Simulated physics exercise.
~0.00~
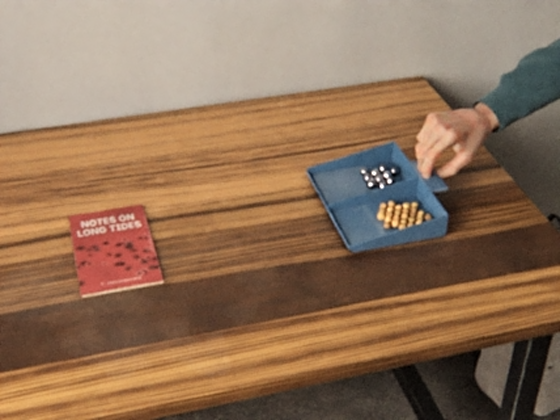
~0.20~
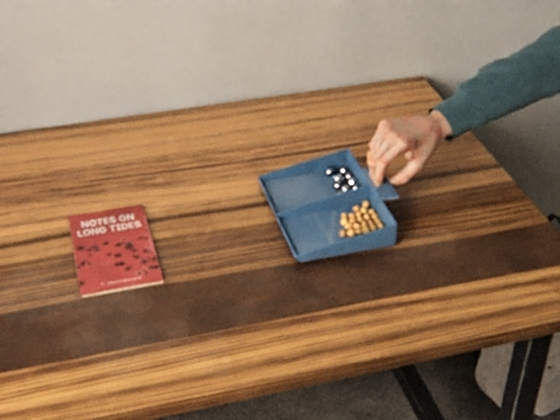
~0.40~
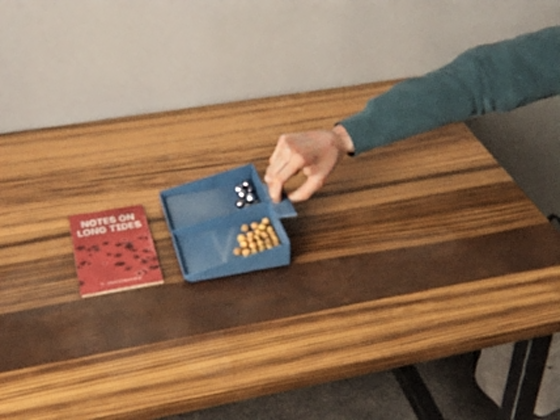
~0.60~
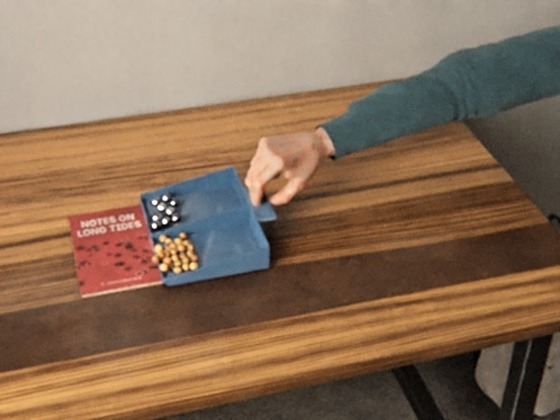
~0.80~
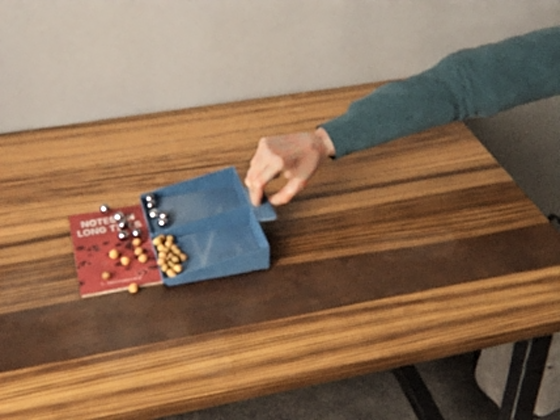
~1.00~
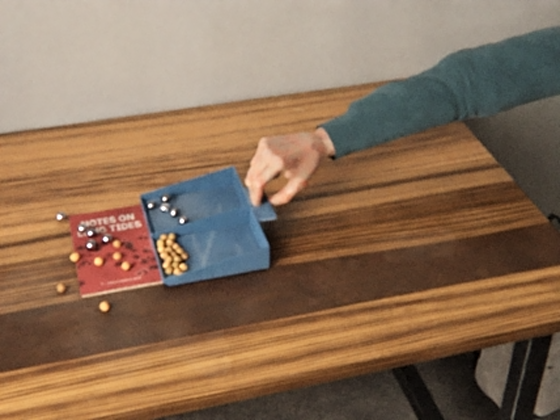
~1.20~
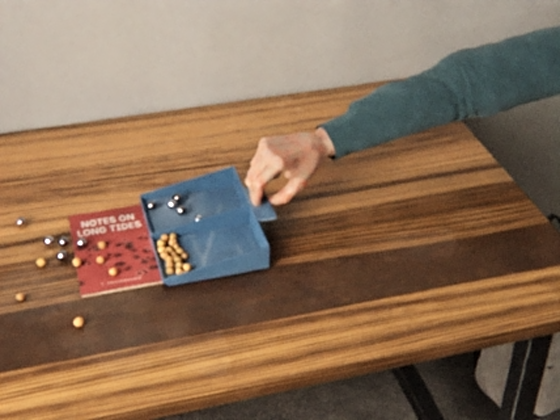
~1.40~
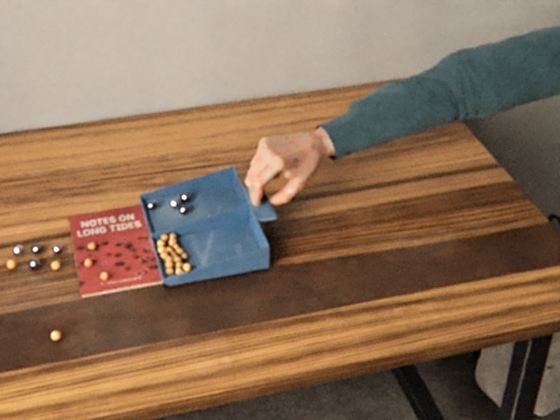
The footage shows a hand sliding a shallow blue tray of dark and golden beads leftward across a wooden table until it stops against a thin red book. Both groups surge forward, and some beads spill over the low edge, rolling across the book onto the table while others remain inside.
